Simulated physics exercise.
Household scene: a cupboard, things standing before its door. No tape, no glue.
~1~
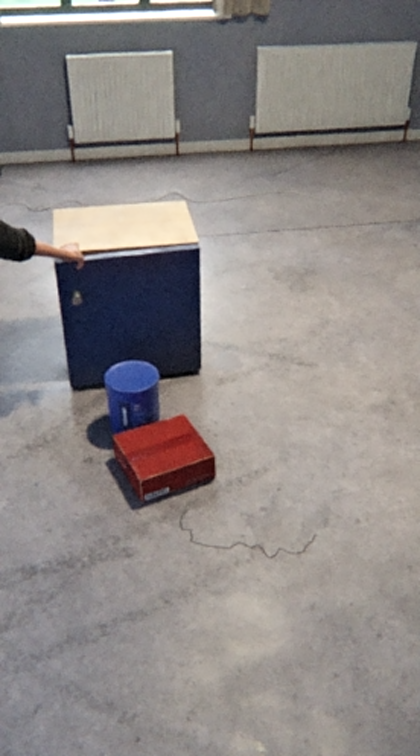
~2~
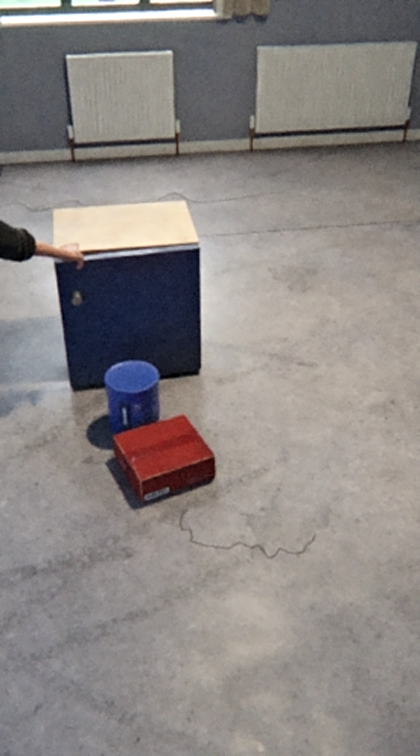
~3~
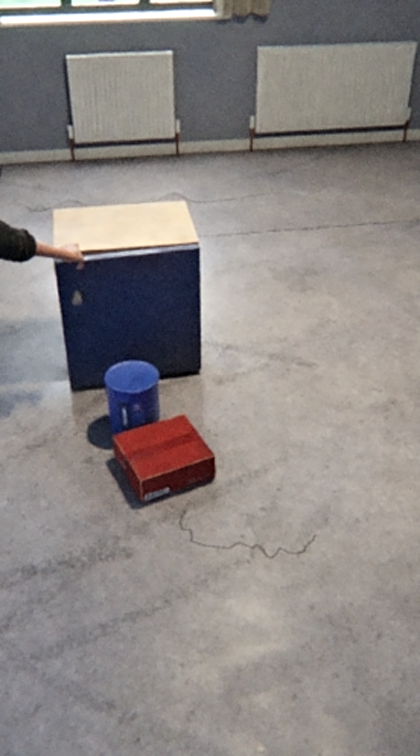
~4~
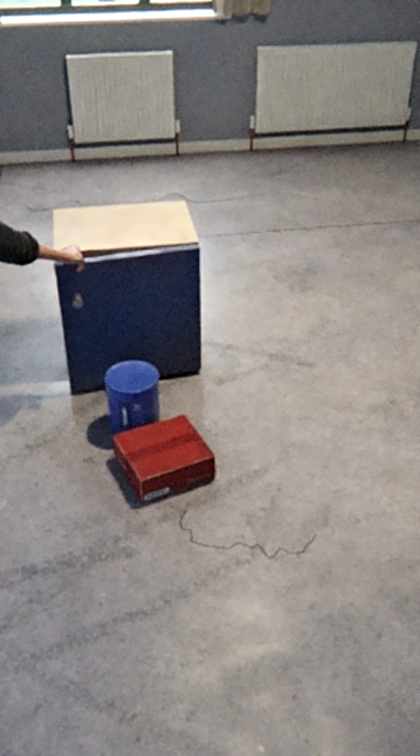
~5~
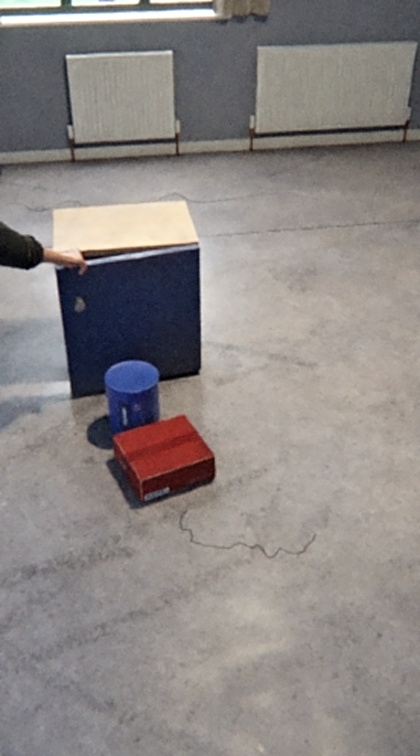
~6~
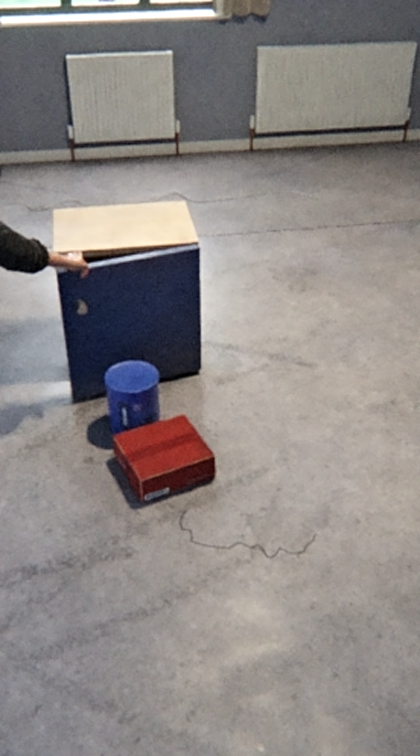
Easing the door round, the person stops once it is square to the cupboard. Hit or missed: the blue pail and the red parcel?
In order: I expect the blue pail will be moved off its spot. I expect the red parcel will be moved off its spot.
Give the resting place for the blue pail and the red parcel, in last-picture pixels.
Taking them in turn, it's (249, 425) followed by (187, 484).
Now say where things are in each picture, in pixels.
In the first picture, door 4° open; blue pail (133, 401); red parcel (164, 456); door (133, 321).
In the second picture, door 4° open; red parcel (164, 456); door (133, 321).
In the third picture, door 4° open; blue pail (133, 401); door (133, 321).
In the fourth picture, door 7° open; red parcel (164, 456); door (134, 323).
In the fifth picture, door 10° open; blue pail (133, 401); door (135, 325).
In the sixth picture, door 13° open; blue pail (133, 401); red parcel (164, 456); door (136, 327).
Then, 0.96 s later than the last frame, door 51° open; blue pail shifted about its own width near (164, 418); red parcel shifted a little near (177, 472).
When it is over, the blue pail is pushed along, near (249, 425); the red parcel is pushed along, near (186, 484).
